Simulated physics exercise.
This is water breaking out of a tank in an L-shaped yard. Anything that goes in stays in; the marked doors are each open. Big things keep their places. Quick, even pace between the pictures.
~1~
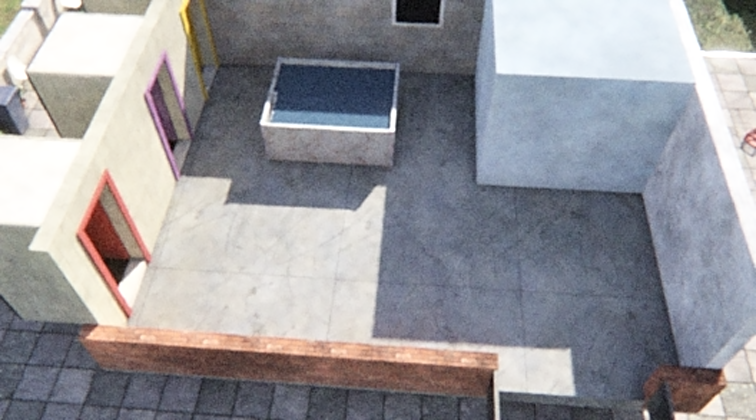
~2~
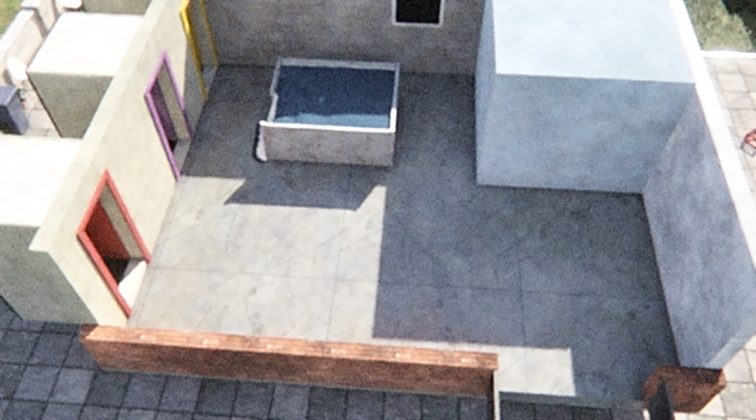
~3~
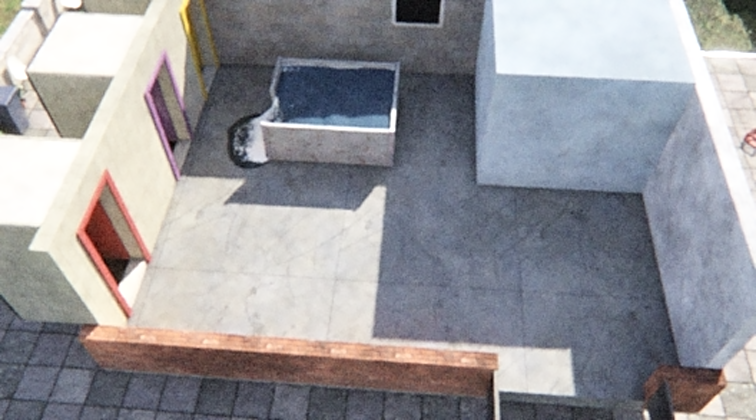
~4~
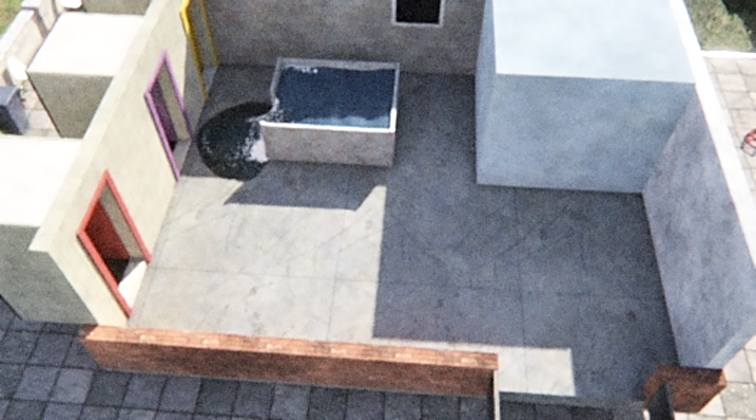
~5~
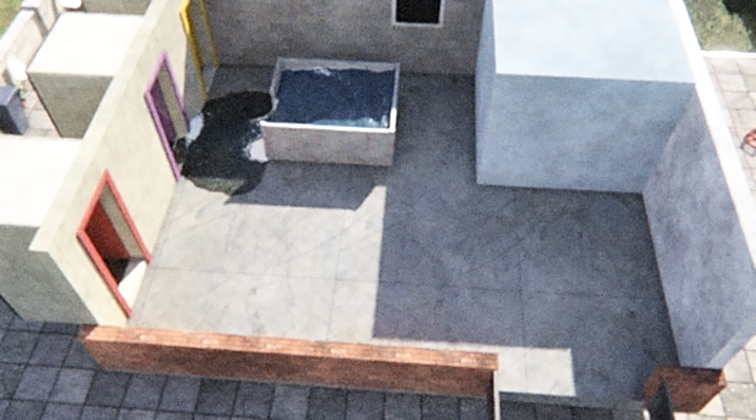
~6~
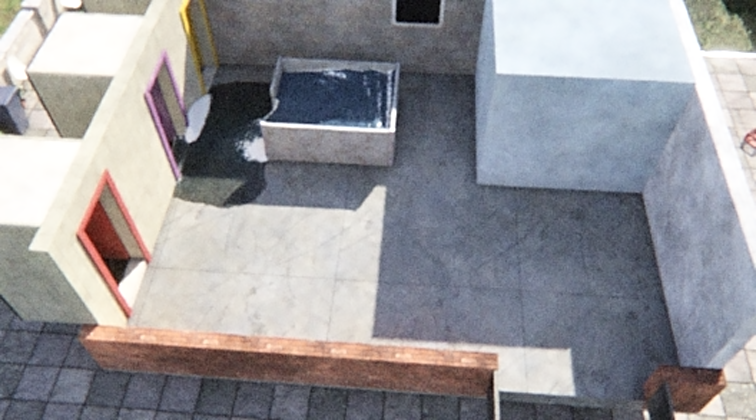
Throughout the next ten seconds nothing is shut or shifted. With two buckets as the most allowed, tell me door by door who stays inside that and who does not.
One by one: The yellow door will count as flooded; the red door will not count as flooded; the purple door will count as flooded.
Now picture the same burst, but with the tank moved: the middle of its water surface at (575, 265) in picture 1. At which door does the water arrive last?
I'd go with the yellow one.
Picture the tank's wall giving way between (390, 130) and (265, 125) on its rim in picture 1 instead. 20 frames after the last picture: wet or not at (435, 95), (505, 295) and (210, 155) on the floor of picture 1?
Bone-dry, submerged, bone-dry.
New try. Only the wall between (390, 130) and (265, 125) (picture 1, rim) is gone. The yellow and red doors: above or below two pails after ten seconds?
Yellow: Past the mark; red: Past the mark.
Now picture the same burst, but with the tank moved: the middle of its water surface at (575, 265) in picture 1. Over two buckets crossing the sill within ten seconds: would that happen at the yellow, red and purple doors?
Result per door: Yellow gets past it; red gets past it; purple gets past it.
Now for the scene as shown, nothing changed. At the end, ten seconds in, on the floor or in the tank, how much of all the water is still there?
My figure: Some 64 per cent.
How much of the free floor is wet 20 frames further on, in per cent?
My guess is around 35 in a hundred.
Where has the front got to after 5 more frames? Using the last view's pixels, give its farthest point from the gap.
Close to (144, 277).
A moment on, water covers 15 % of the floor; the yellow door under two buckets in, the red door not reached, the purple door far over two buckets in.
Next, water covers 20 % of the floor; the yellow door over two buckets in, the red door wet at the sill, nothing in, the purple door far over two buckets in.
Then, water covers 35 % of the floor; the yellow door over two buckets in, the red door wet at the sill, nothing in, the purple door far over two buckets in.
Later, water covers 60 % of the floor; the yellow door far over two buckets in, the red door wet at the sill, nothing in, the purple door far over two buckets in.
In the end, water covers 90 % of the floor; the yellow door far over two buckets in, the red door wet at the sill, nothing in, the purple door far over two buckets in.
